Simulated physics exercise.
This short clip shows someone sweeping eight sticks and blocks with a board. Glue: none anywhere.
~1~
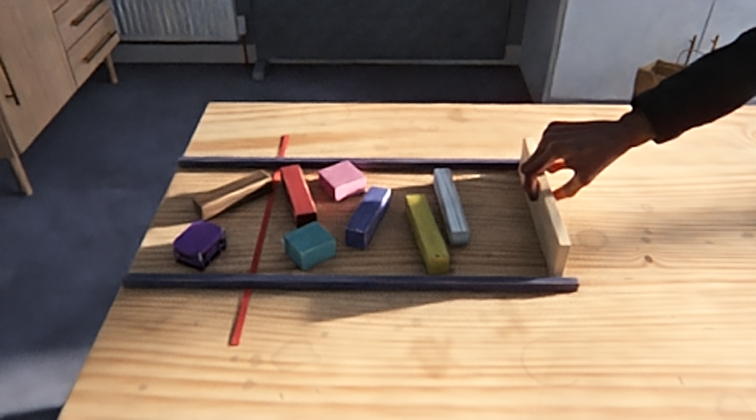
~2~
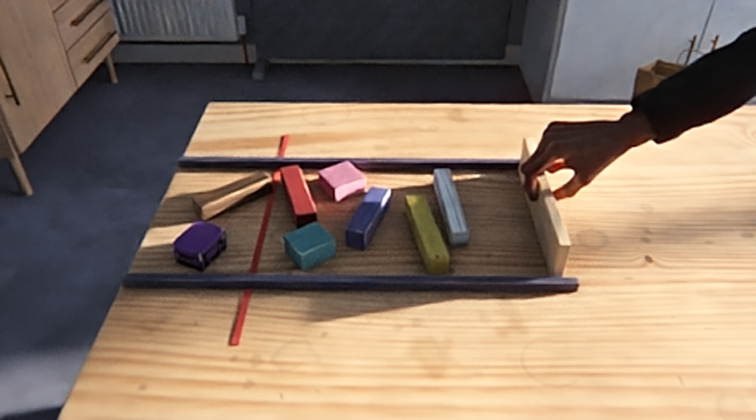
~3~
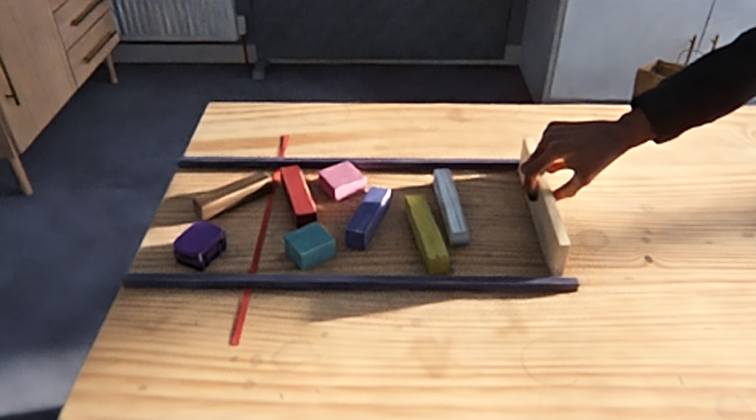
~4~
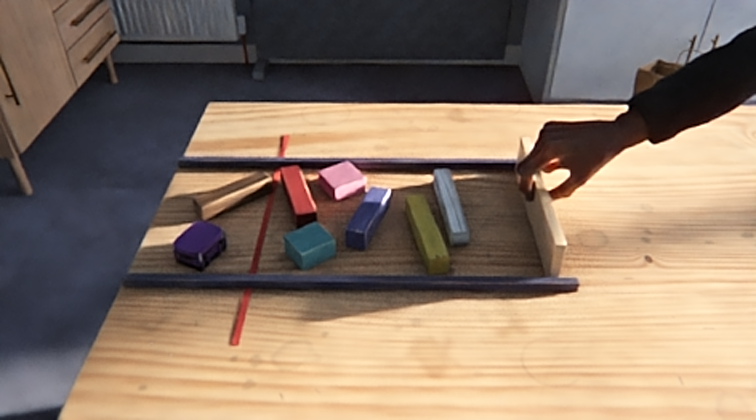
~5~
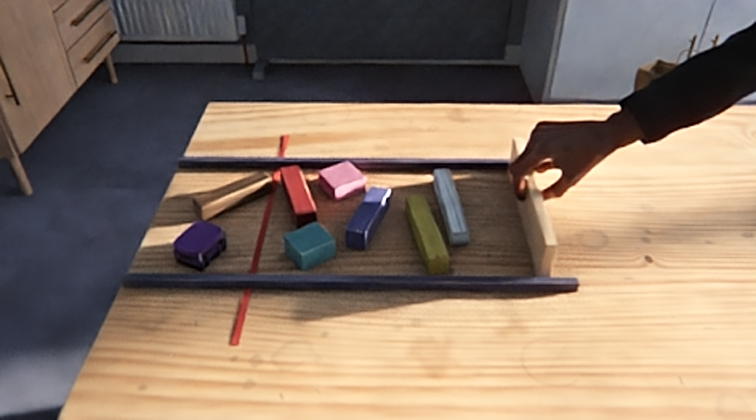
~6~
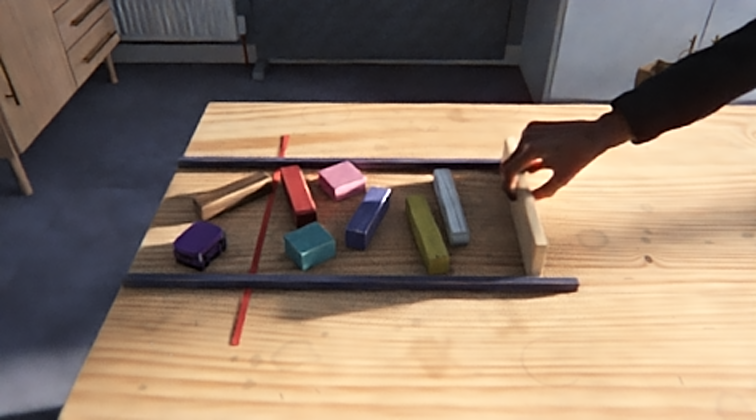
A hand sliding an upright board slightly left between two dark rails on a wooden table, the coloured blocks staying still.
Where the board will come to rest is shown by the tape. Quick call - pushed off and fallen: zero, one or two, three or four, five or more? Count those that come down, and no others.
Call: Zero.
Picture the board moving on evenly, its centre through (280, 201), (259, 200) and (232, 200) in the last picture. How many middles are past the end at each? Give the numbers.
Taking the places in turn, the counts are 0, 0 and 2.
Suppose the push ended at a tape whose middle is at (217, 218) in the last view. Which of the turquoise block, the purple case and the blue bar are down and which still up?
Well, the turquoise block stays where it is, the purple case comes off, and the blue bar? It stays where it is.
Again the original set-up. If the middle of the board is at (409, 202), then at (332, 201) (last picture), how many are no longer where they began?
By then 3, and later 7.
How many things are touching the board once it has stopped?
All in all, 1.
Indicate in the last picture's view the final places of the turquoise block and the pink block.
First object about (195, 259); second object about (242, 175).
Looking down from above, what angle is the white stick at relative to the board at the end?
Angle: Around 0°.
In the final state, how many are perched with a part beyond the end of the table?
My count gives 0.
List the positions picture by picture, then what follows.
Purple case (200, 246); brown stick (234, 195); red stick (298, 196); board (541, 203); tape (266, 218), in the first picture.
Brown stick (234, 195); yellow bar (426, 232), in the second picture.
Red stick (298, 196); white stick (450, 205), in the third picture.
Purple case (200, 246); pink block (342, 181), in the fourth picture.
Brown stick (234, 195); blue bar (368, 217), in the fifth picture.
Purple case (200, 246); brown stick (234, 195); red stick (298, 196); board (521, 202); tape (266, 218), in the sixth picture.
Soon after, none off yet; purple case at rest near (200, 246); brown stick at rest near (234, 195); red stick at rest near (298, 196).
At rest, the number that fall off is zero.
